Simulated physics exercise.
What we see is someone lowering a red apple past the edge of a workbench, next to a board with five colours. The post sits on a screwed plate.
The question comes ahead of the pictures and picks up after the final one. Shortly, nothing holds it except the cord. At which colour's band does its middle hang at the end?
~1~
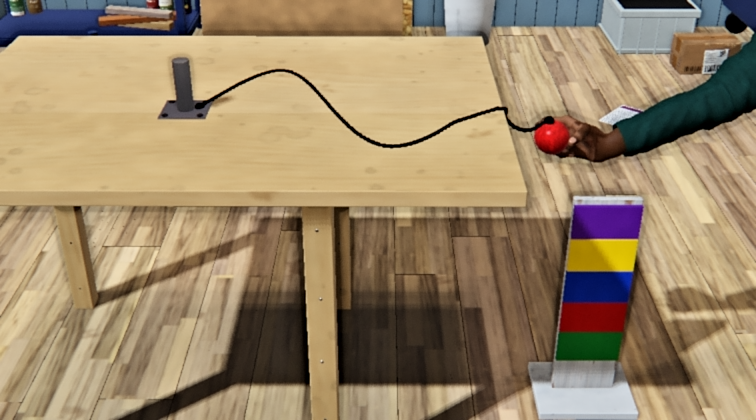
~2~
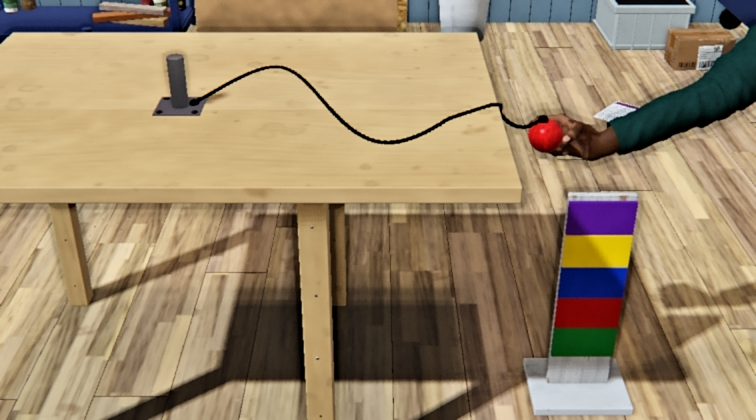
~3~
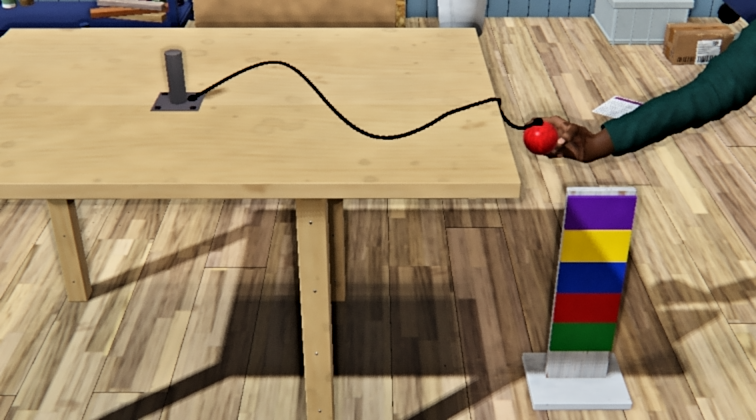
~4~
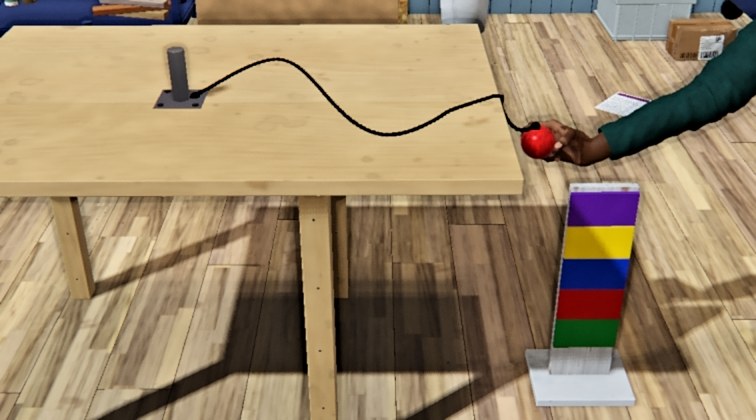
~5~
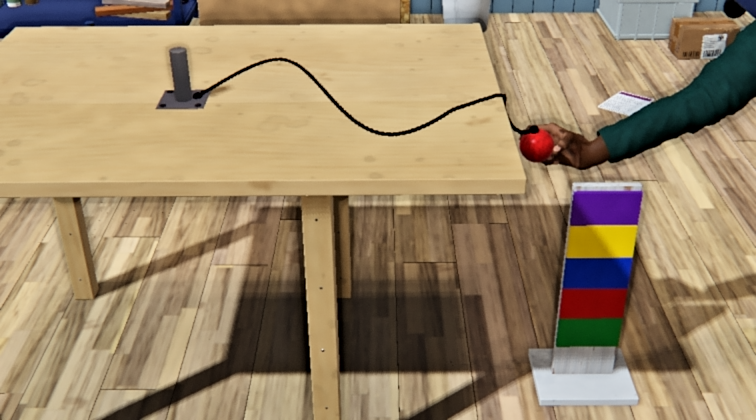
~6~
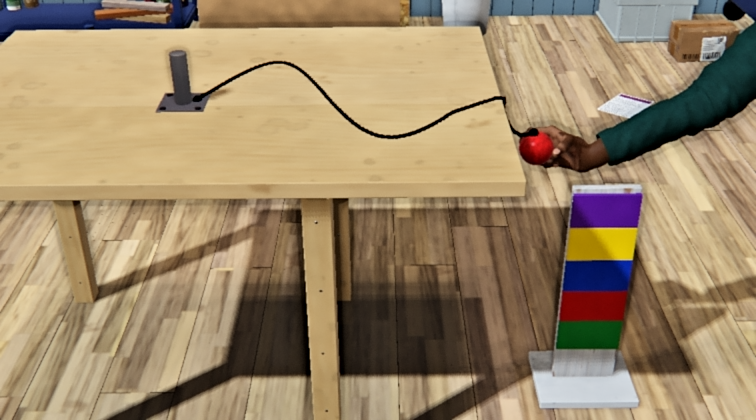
The green band.
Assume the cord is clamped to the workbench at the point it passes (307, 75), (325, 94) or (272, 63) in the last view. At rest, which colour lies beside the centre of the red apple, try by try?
Results, in sequence: Blue / yellow / blue.
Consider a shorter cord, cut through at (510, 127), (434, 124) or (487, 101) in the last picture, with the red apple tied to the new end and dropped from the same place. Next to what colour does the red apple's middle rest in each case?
First try: Red; second try: Purple; third try: Blue.
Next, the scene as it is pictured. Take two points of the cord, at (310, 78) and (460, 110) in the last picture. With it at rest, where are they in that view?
(389, 92) and (488, 219).
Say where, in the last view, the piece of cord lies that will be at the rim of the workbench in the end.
You'll find it close to (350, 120).
Soon after, apple near (472, 317); level with green.
Then, apple near (489, 315); level with green.
At rest, apple near (482, 316); level with green. Its middle rests at the green band.
